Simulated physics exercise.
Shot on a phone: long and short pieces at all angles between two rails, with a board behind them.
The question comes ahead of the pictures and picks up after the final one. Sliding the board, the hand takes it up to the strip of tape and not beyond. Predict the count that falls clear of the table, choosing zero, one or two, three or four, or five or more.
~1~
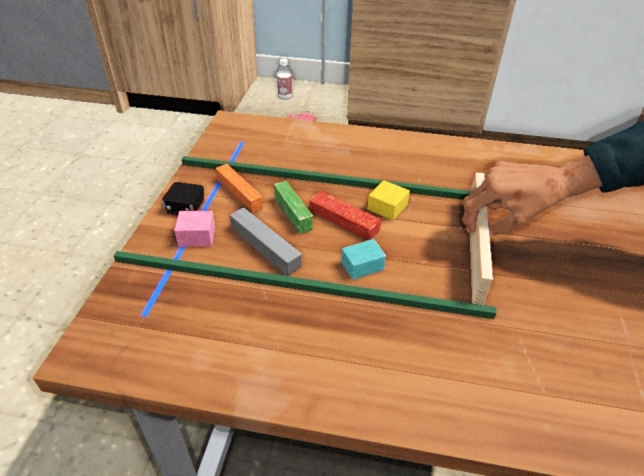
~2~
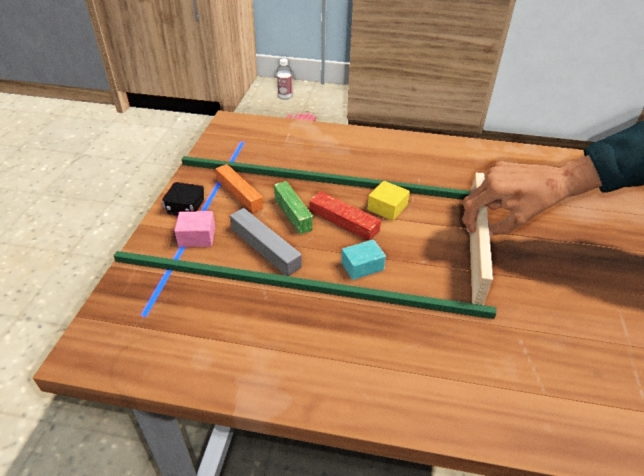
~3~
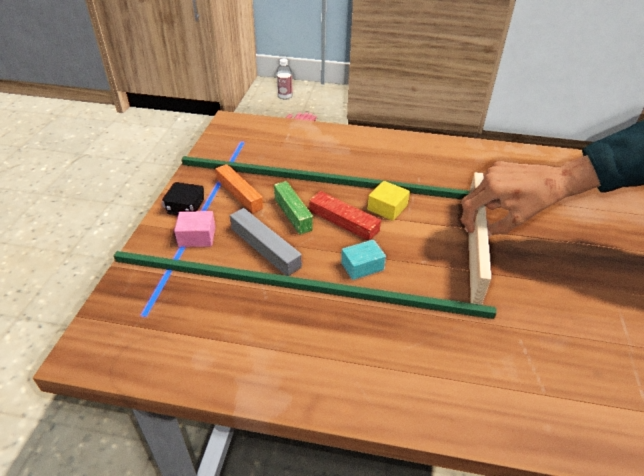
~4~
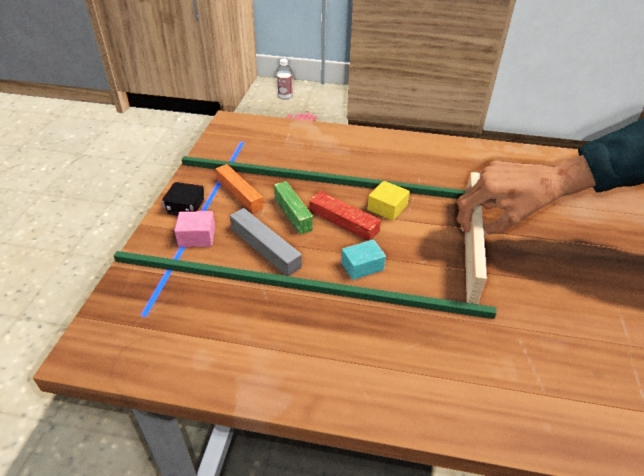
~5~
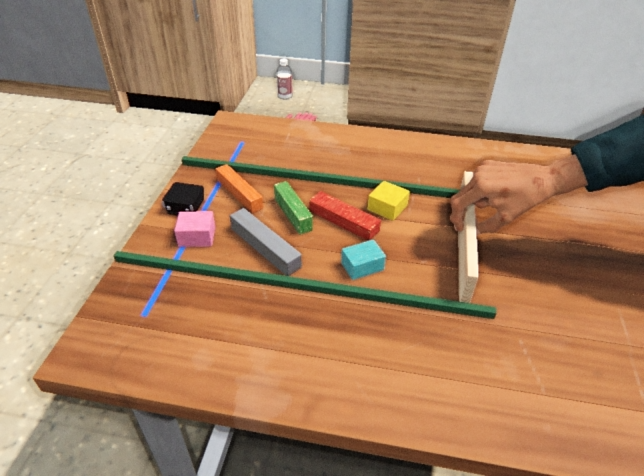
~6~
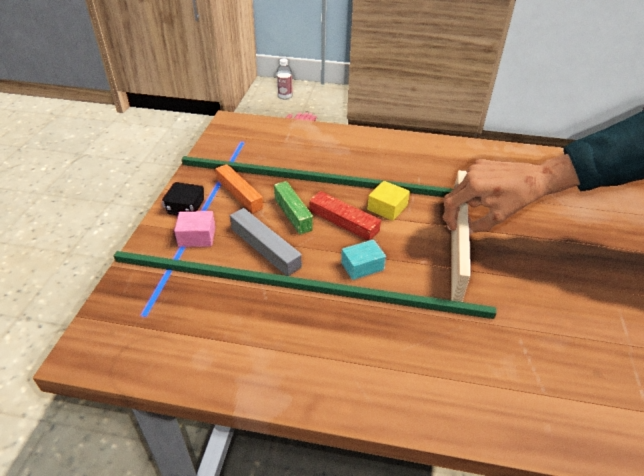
Watch it: A handful - three or four - go plunging down.
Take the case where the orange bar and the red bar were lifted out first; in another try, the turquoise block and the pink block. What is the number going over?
The count is 2 in the first case and 2 in the second.
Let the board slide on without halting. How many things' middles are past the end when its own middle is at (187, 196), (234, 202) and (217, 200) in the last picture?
It would be 5, 1 and 3.
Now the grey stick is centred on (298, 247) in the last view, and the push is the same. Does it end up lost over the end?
I reckon from there it stays aboard.
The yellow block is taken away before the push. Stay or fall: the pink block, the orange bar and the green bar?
Pink block down, orange bar still up, green bar still up.
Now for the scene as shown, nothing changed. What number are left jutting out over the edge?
Count of overhanging things: 3.
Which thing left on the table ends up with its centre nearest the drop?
That would be the grey stick.
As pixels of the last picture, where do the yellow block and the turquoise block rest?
Yellow block at (203, 179), turquoise block at (167, 228).
Soon after, none off yet; black case at rest near (185, 200); pink block at rest near (196, 229); orange bar at rest near (239, 188).
By the end, the number that fall off is three or four; fallen, orange bar, pink block and black case.
